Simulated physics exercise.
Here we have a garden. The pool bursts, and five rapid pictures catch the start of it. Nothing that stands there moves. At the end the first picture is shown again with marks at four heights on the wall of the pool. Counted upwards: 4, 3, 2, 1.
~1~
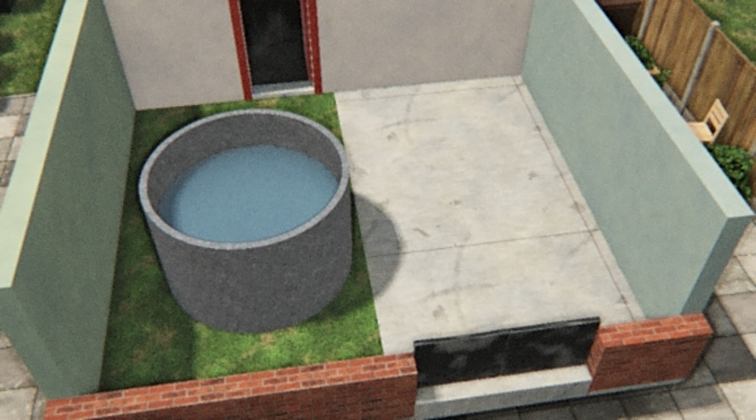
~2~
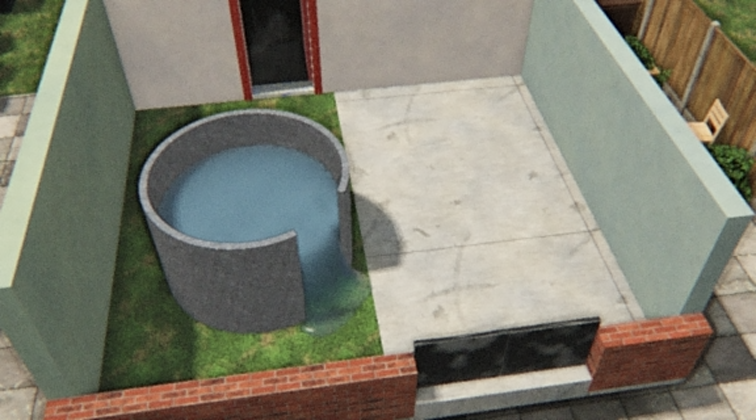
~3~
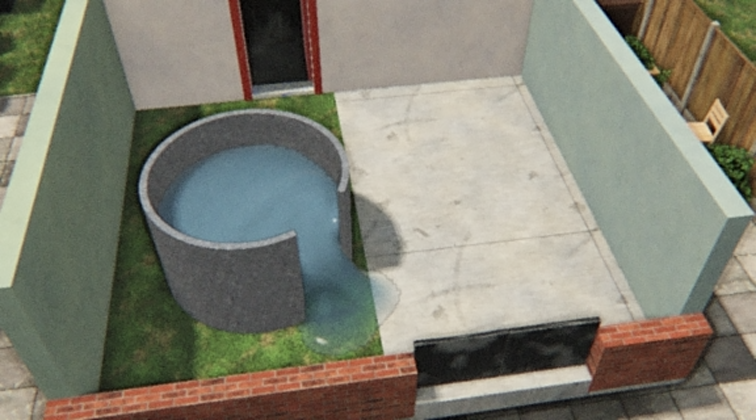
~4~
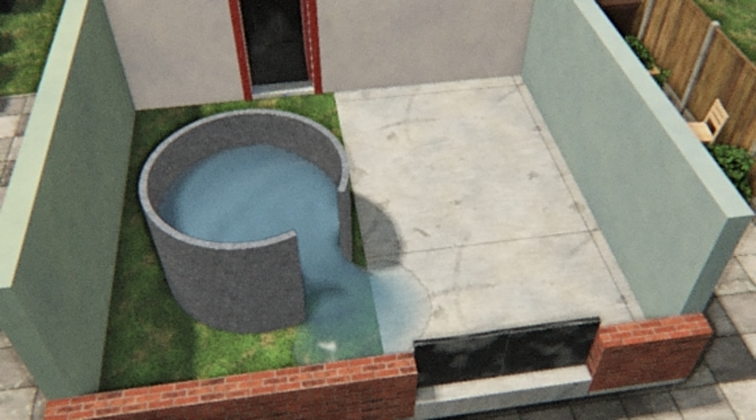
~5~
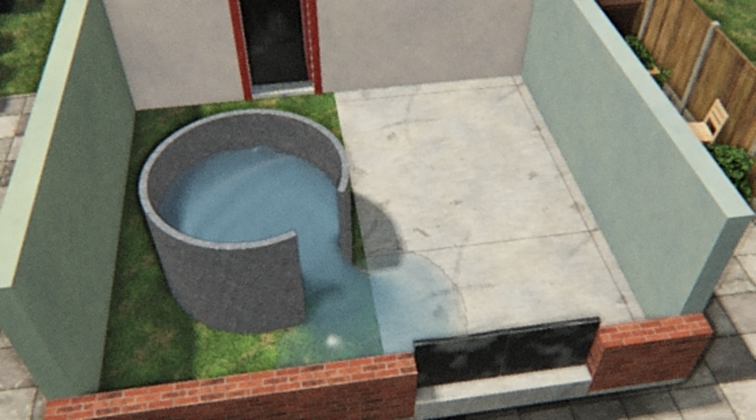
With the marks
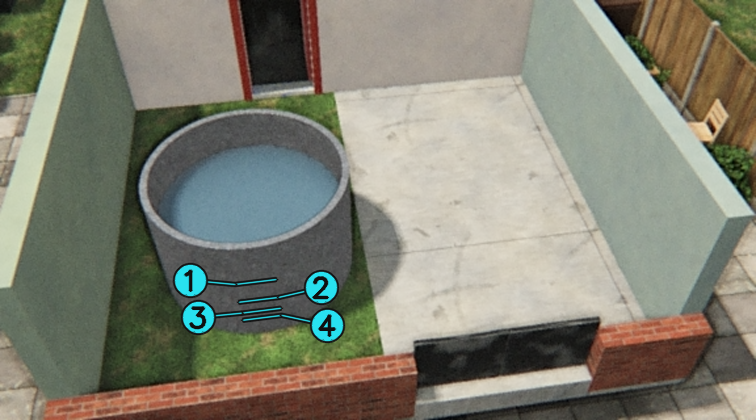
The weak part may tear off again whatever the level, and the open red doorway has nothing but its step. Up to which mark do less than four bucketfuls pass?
1 is the one.
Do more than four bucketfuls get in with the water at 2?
No, that is safe.
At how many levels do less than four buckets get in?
All four.
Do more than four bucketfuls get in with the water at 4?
No, not at all.
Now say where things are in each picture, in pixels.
Water in the pool at rest, its middle at (251, 203); foot of the red doorway at (284, 96); shut gate at (506, 336).
Water covers 1 % of the ground and shows as far out as (363, 278).
Water covers 3 % of the ground and shows as far out as (390, 300).
Water covers 6 % of the ground and shows as far out as (422, 297).
Water covers 10 % of the ground and shows as far out as (451, 301).
On the marked copy, 1 at (255, 282); 2 at (259, 299); 3 at (261, 310); 4 at (262, 317); from the bottom up 4, 3, 2, 1.
With 1, a splash gets over, under a bucket.
With 2, nothing gets over.
With 3, nothing gets over.
With 4, nothing gets over.
